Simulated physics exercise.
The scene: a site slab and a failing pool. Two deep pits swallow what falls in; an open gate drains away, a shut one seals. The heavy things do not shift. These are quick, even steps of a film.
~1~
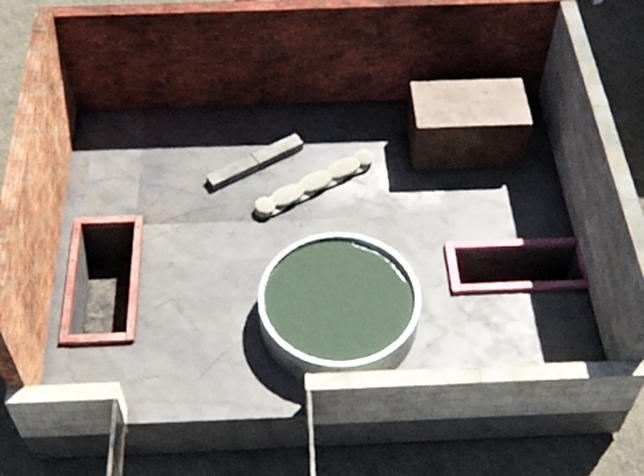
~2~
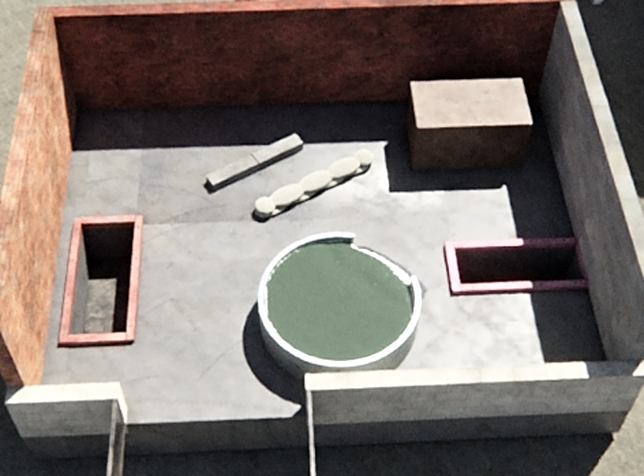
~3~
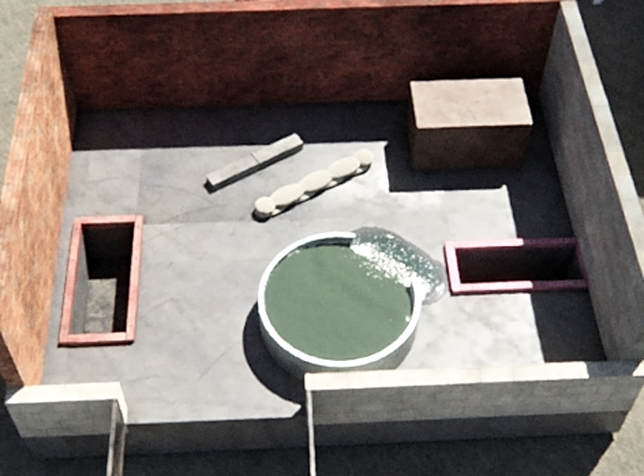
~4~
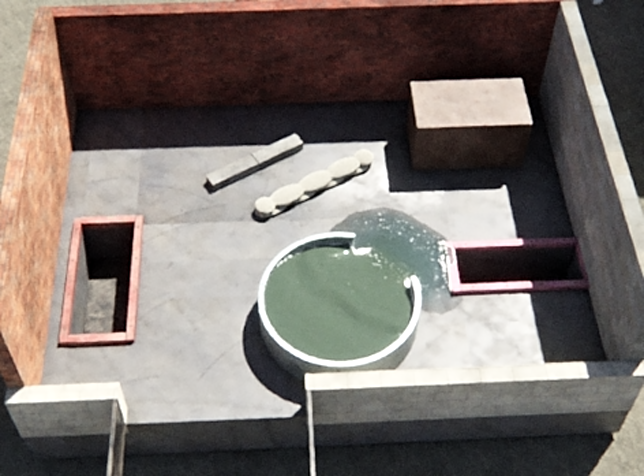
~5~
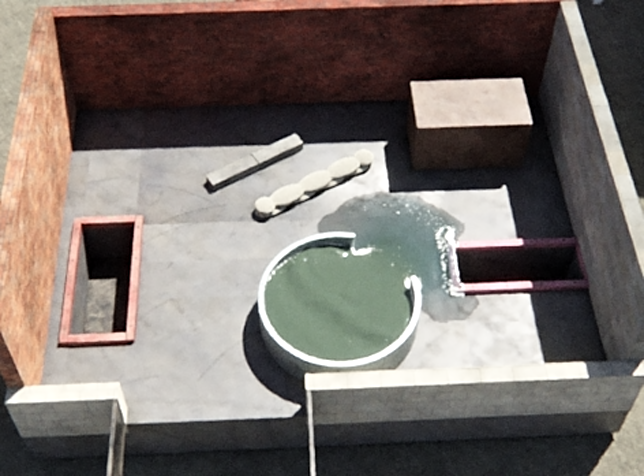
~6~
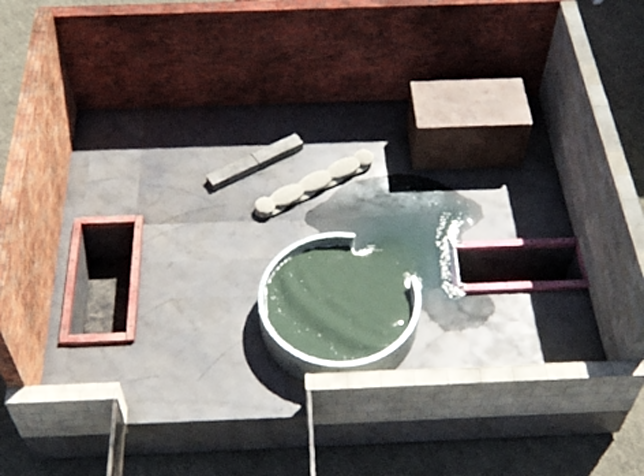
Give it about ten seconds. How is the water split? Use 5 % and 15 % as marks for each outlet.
In the end: The gate takes not even 5 %; the pink pit takes above 15 %; the red pit takes not even 5 %.
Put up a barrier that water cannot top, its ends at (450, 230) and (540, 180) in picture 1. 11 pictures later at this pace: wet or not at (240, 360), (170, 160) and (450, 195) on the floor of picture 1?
As listed: Dry, not flooded, covered.
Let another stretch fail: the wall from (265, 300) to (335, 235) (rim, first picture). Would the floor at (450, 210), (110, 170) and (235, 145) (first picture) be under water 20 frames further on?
In turn: Covered, under water, dry.
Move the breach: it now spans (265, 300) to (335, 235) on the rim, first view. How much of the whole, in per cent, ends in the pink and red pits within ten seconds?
Roughly, in per cent: Pink 0, red 8.
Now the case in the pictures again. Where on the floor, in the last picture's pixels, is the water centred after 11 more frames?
Close to (390, 269).
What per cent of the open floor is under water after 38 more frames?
I make it 50 per cent.
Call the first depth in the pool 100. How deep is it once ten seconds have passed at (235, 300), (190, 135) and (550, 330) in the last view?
In turn 4, 4 and 4 in a hundred.
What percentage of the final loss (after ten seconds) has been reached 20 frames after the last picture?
Near 65 in a hundred.
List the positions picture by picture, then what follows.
In the first frame, the round tank at (339, 299) is whole and still.
In the second frame, the front is at a hidden place, out from the gap on the round tank's far side.
In the third frame, the front is at (357, 234), out from the gap on the round tank's far side.
In the fourth frame, the front is at (385, 213), out from the gap on the round tank's far side.
In the fifth frame, water pours out on the round tank's far side and has run to (405, 198).
In the sixth frame, water pours out on the round tank's far side and has run to (425, 183).
A moment on, water covers 20 % of the floor; the gate 0 %, the pink pit 3 %, the red pit 0 %.
Next, water covers 20 % of the floor; the gate 0 %, the pink pit 6 %, the red pit 0 %.
Then, water covers 35 % of the floor; the gate 0 %, the pink pit 12 %, the red pit 0 %.
Later, water covers 50 % of the floor; the gate 0 %, the pink pit 16 %, the red pit 0 %.
In the end, water covers 75 % of the floor; the gate 0 %, the pink pit 17 %, the red pit 0 %.
